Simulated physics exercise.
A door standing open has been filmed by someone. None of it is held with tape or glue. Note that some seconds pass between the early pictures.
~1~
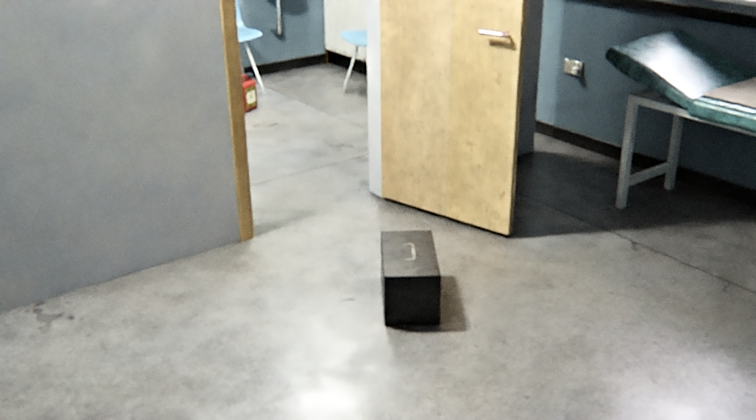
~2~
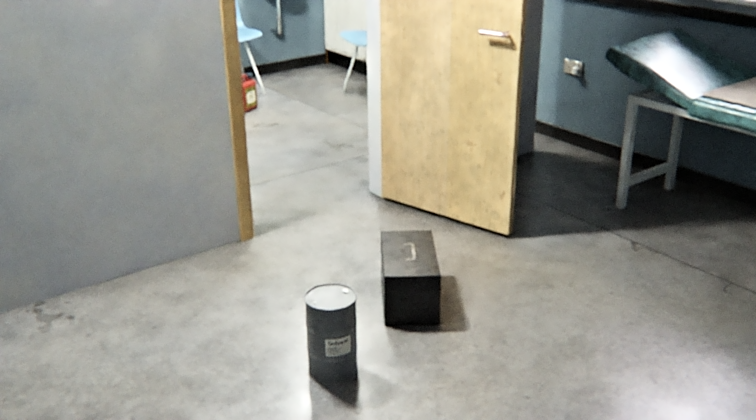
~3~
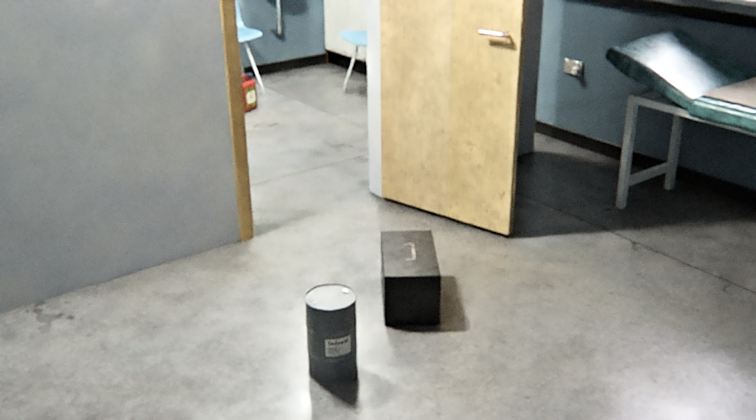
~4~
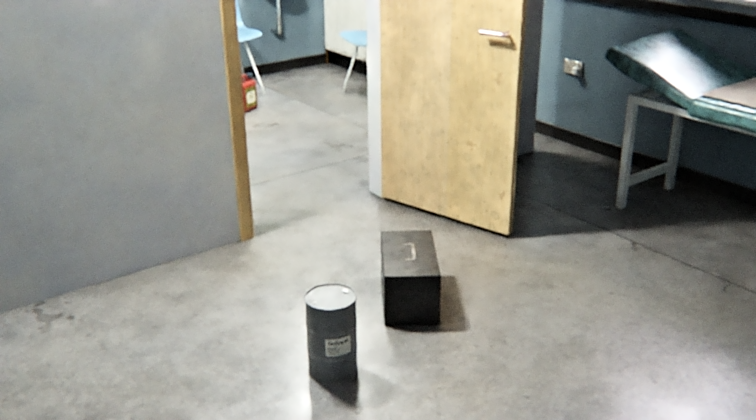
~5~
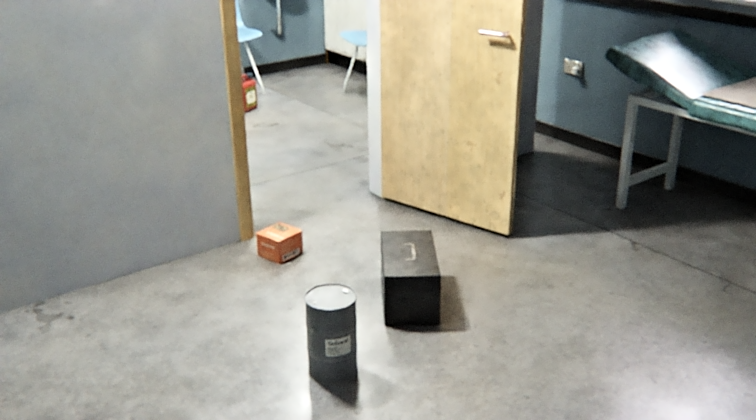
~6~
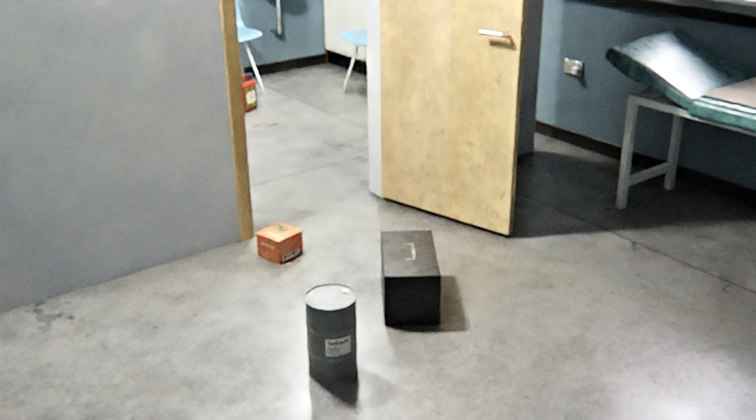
Room with a wide-open door standing still, a grey canister appearing near a black toolbox, then an orange box at left.
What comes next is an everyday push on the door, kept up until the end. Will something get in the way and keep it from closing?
I expect the door will meet its frame.
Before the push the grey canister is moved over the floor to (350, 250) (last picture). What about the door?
In the end the door is hindered.
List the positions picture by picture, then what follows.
In the first frame, door wide open and still.
In the second frame, door wide open and still; grey canister (332, 334); black toolbox (409, 276).
In the third frame, door wide open and still; grey canister (332, 334); black toolbox (409, 276).
In the fourth frame, door wide open and still; grey canister (332, 334); black toolbox (409, 276).
In the fifth frame, door wide open and still; grey canister (332, 334); black toolbox (409, 276).
In the sixth frame, door wide open and still; orange box (280, 243); grey canister (332, 334).
Then, 1.30 s after the last picture, open by 60°.
Then, 2.20 s after the last picture, open by 16°; orange box slid a little near (263, 241).
At rest, open by 0°; moved from the start, orange box; the other 2 in place. Seen from the same camera at the end, orange box near (244, 238).
